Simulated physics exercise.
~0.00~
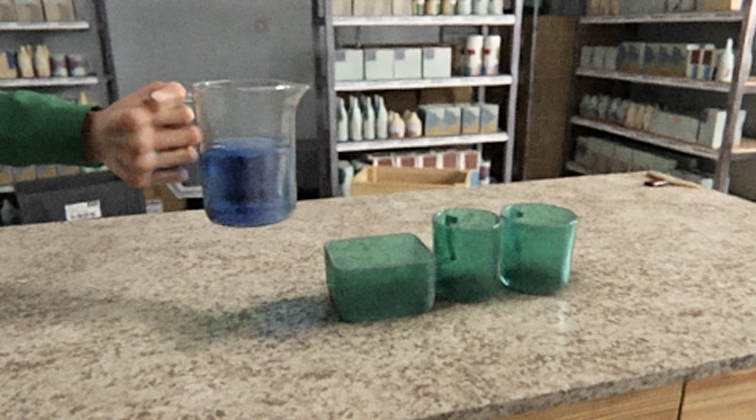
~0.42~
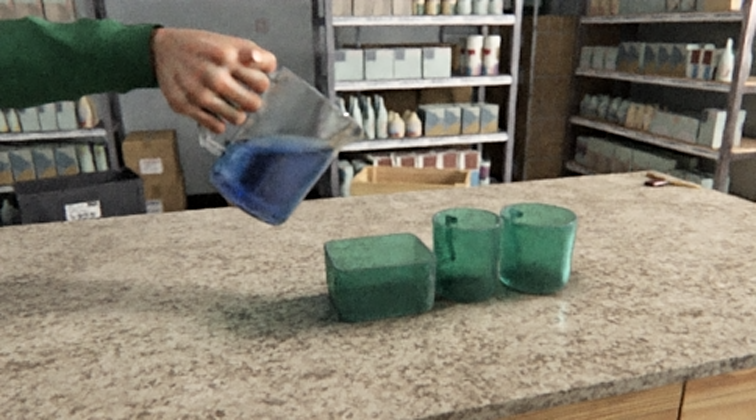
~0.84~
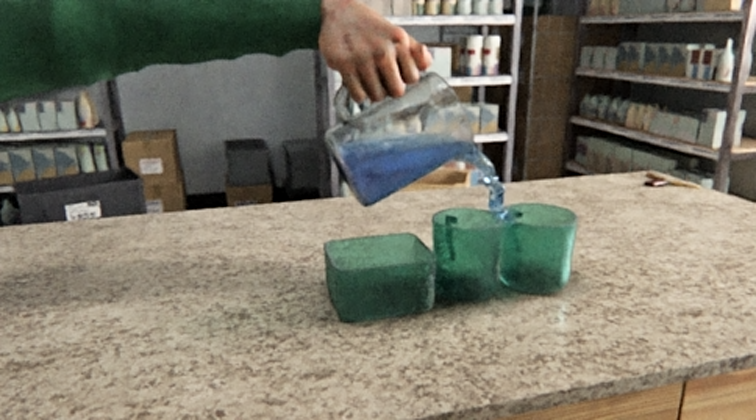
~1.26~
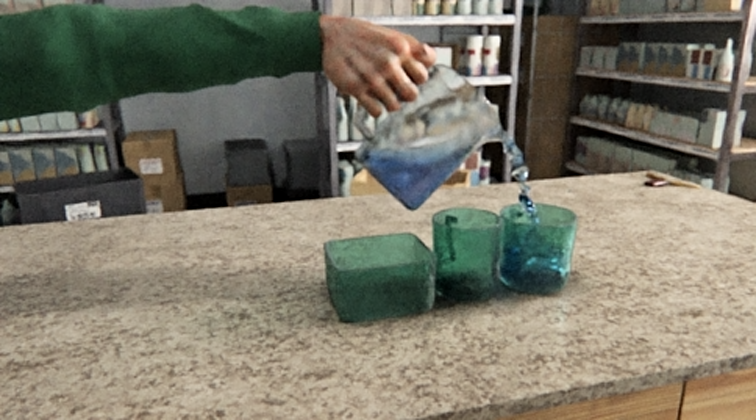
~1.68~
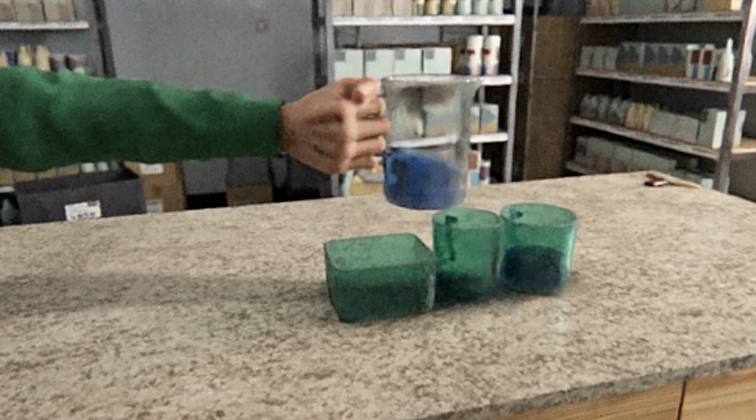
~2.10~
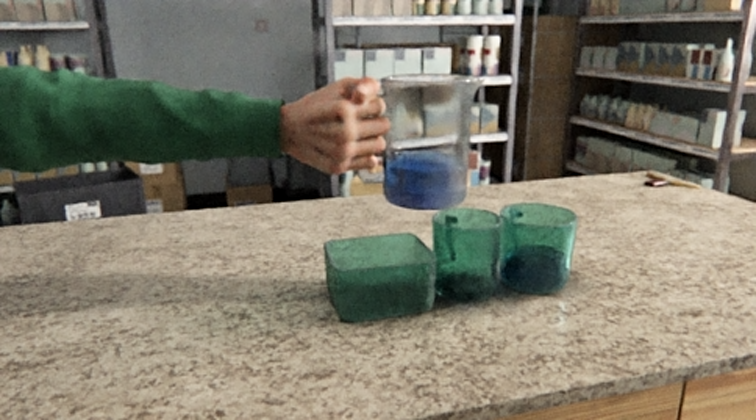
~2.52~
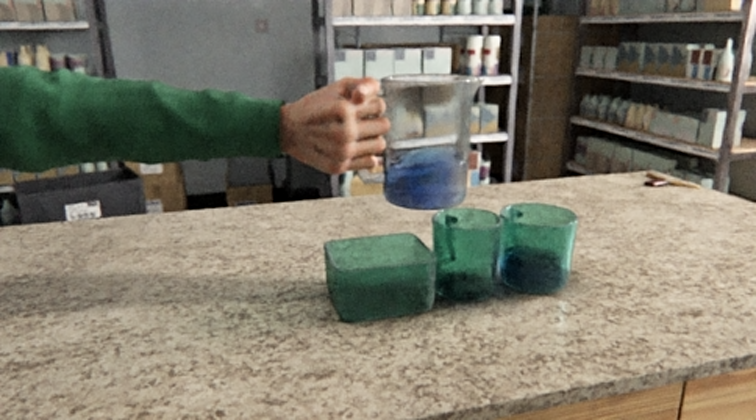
On a speckled stone counter in a storeroom lined with stocked shelves, an oblong green tub and two green mugs stand in a row. A hand in a green sleeve holds a clear jug of blue liquid above the left side. The arm carries the jug to the right while tipping it steeply, and a stream begins to fall near the two mugs. Still tilted, the jug moves farther right and pours into the right mug. It then swings back upright, leaving blue liquid low in that mug, and the hand holds the partly filled jug still above the containers.
